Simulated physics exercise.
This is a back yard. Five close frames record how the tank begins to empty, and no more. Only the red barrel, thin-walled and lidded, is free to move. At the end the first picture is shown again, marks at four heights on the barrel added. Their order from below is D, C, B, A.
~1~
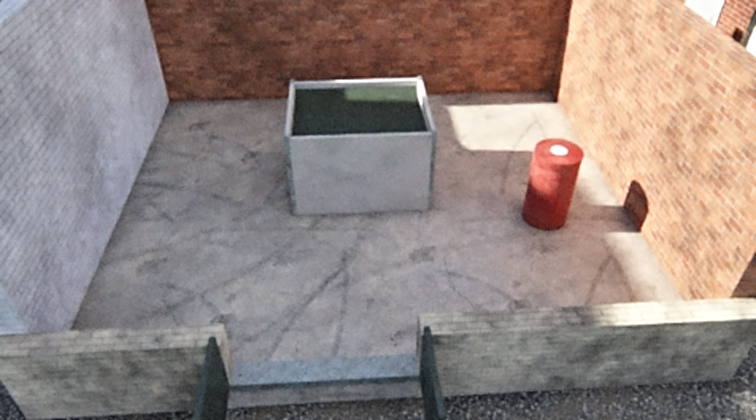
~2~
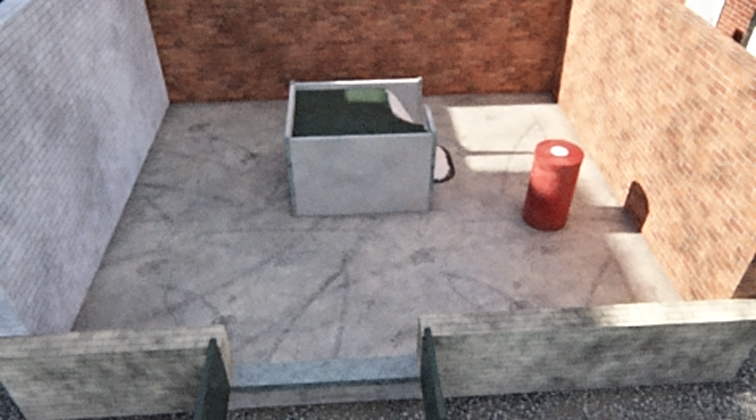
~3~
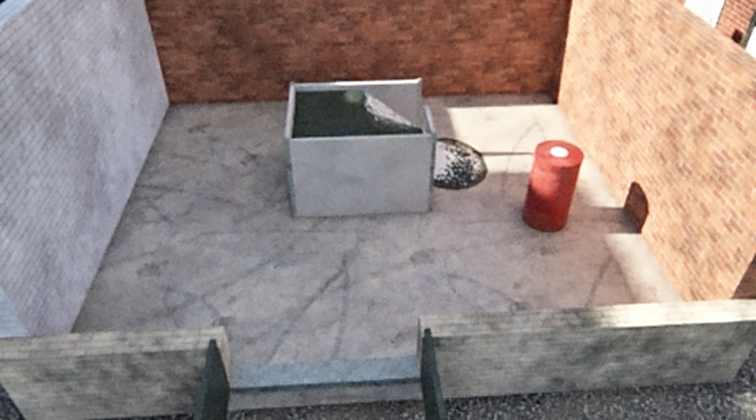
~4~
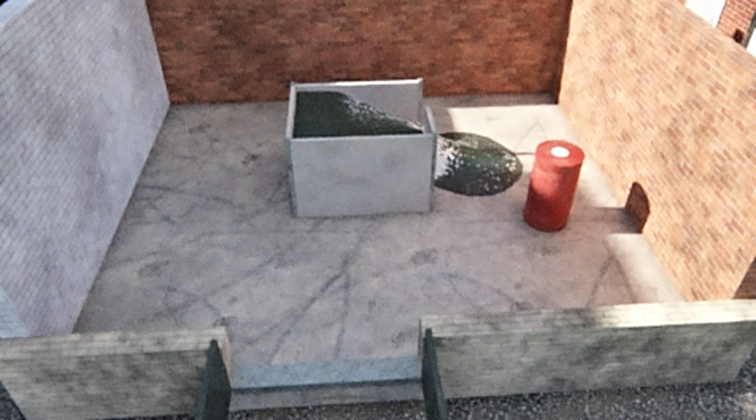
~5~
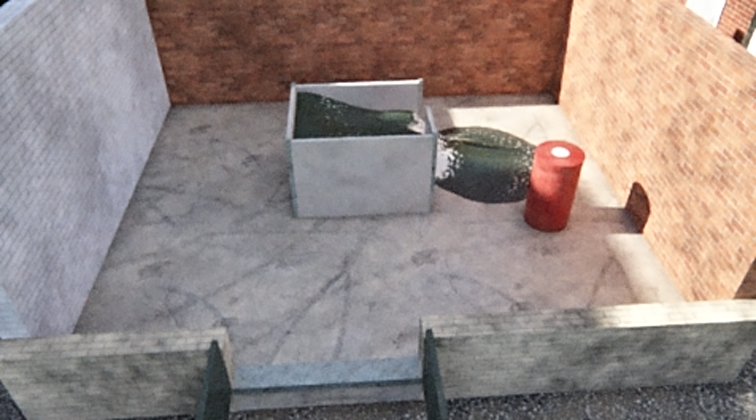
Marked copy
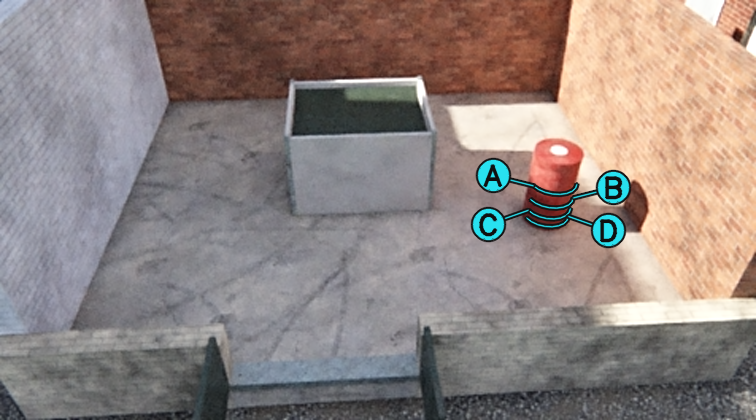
Dark water pouring from the right side of a grey open-topped tank, spreading across a walled yard to a standing red barrel.
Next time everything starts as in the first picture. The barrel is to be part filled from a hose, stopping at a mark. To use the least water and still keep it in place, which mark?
I would pick mark C.
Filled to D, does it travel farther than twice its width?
No.
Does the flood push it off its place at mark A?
No.
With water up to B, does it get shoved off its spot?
No, not at all.
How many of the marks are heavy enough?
Three of them.
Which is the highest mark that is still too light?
That is mark D.
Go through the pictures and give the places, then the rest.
Lid of the red barrel at (559, 151); tank full, its middle at (359, 112); open gate at (322, 322), in the first frame.
In the second frame, 1 % of the ground under water, its edge towards the barrel at (445, 171).
In the third frame, 3 % of the ground under water, its edge towards the barrel at (479, 176).
In the fourth frame, 5 % of the ground under water, its edge towards the barrel at (490, 190).
Lid of the red barrel at (560, 153); 8 % of the ground under water, its edge towards the barrel at (513, 196), in the fifth frame.
In cyan, A at (560, 194); B at (556, 208); C at (553, 218); D at (552, 226); from the bottom up D, C, B, A.
With A, it does not move.
With B, it does not move.
With C, it does not move.
With D, it is pushed about its own width away.
